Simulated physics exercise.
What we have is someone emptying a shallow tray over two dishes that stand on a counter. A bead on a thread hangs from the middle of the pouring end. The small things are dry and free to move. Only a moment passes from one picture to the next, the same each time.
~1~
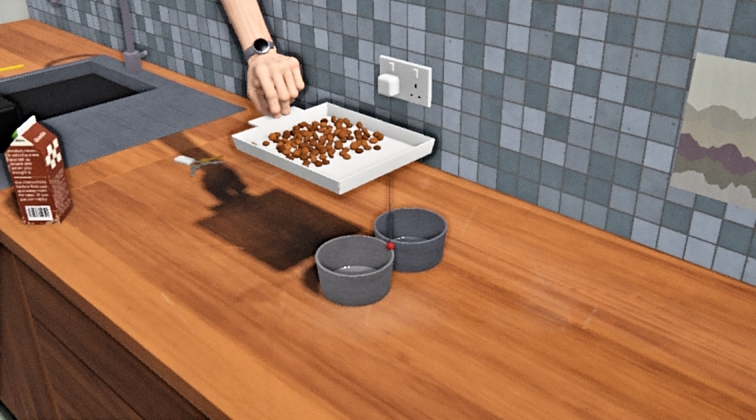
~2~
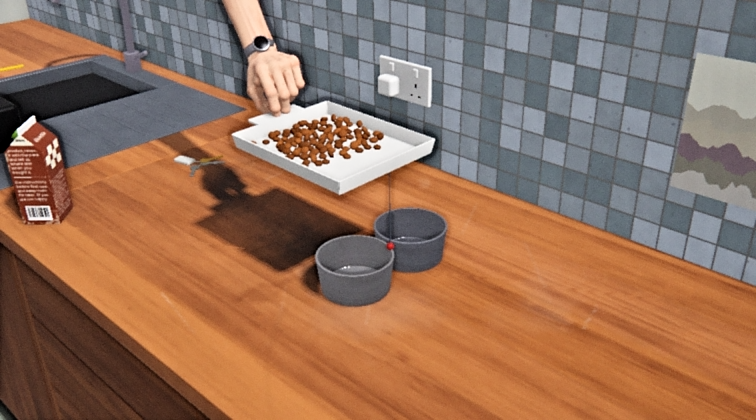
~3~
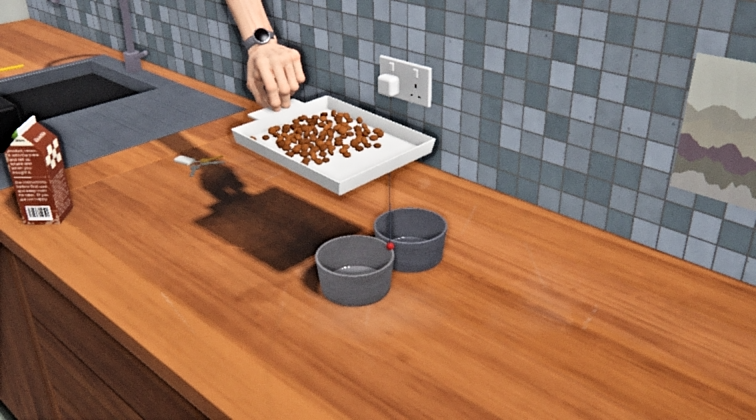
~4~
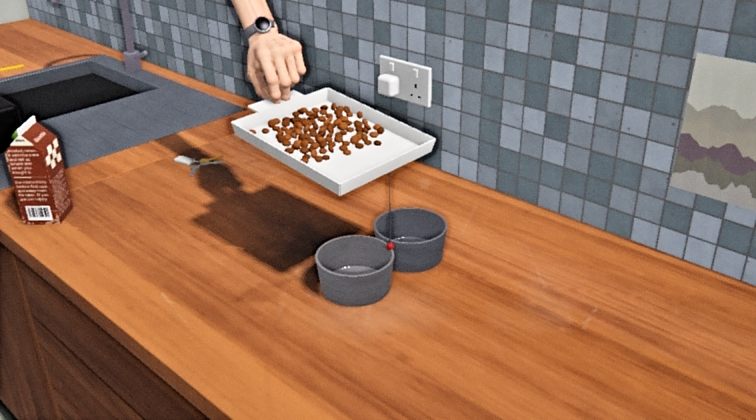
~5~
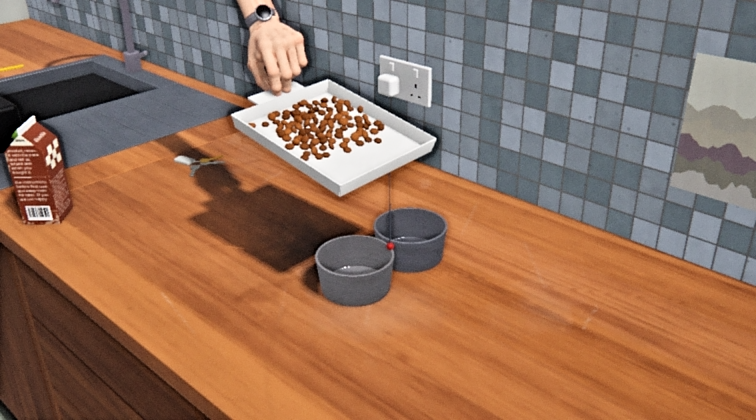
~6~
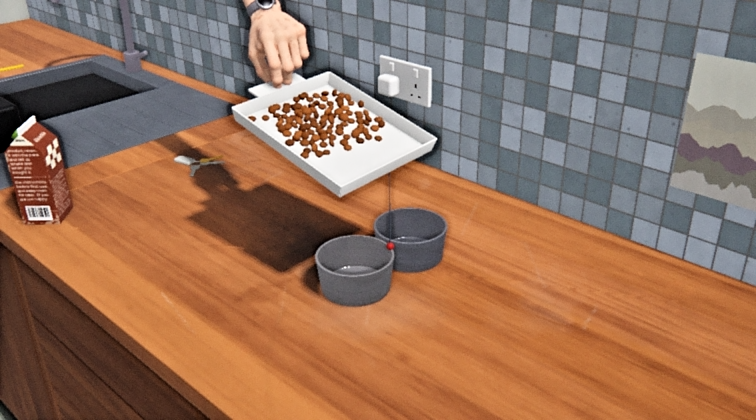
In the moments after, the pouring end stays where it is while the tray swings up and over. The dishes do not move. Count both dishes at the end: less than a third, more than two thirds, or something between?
Caught overall: Under a third.
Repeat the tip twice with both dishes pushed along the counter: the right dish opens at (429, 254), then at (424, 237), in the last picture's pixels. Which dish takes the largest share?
At the first place the dish on the left, at the second the left dish.
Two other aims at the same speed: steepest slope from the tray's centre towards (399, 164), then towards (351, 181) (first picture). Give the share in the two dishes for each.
In turn 10 and 10 in a hundred.
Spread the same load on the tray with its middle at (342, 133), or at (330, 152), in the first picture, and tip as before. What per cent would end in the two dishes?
First some 0, then 0 per cent.
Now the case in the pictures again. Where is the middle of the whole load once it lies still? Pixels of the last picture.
Around (403, 326).
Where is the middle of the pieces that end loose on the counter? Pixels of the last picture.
Roughly at (404, 326).
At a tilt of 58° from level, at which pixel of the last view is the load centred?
At about (372, 159).
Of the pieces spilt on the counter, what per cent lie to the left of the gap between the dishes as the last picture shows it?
About 30 per cent.
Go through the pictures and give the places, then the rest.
The first frame shows corners of the pouring end at (339, 180) and (431, 139), level; middle of the load at (322, 140), bits of dog kibble; left dish at (383, 282); right dish at (437, 250); bead on its thread at (390, 246).
The second frame shows corners of the pouring end at (339, 180) and (431, 139), level; middle of the load at (322, 139).
The third frame shows corners of the pouring end at (340, 181) and (431, 139), tipped barely, lowest at the left corner; middle of the load at (322, 136).
The fourth frame shows corners of the pouring end at (340, 182) and (432, 139), tipped a little, lowest at the left corner; middle of the load at (322, 131).
The fifth frame shows corners of the pouring end at (341, 183) and (432, 138), tipped a little, lowest at the left corner; middle of the load at (322, 126).
The sixth frame shows corners of the pouring end at (341, 184) and (433, 138), tipped a little, lowest at the left corner; middle of the load at (323, 121); left dish at (383, 282); right dish at (437, 250).
Soon, tray tipped steeply; nearly all on the tray; a stray few in the air.
A while on, tray tipped right over; about two thirds on the tray; about a quarter outside both; a small part in the air.
Towards the end, tray tipped past a quarter turn; a stray few in the left dish; nearly all outside both.
Finally, tray tipped past a quarter turn; a stray few in the left dish; none in the right dish; nearly all outside both.
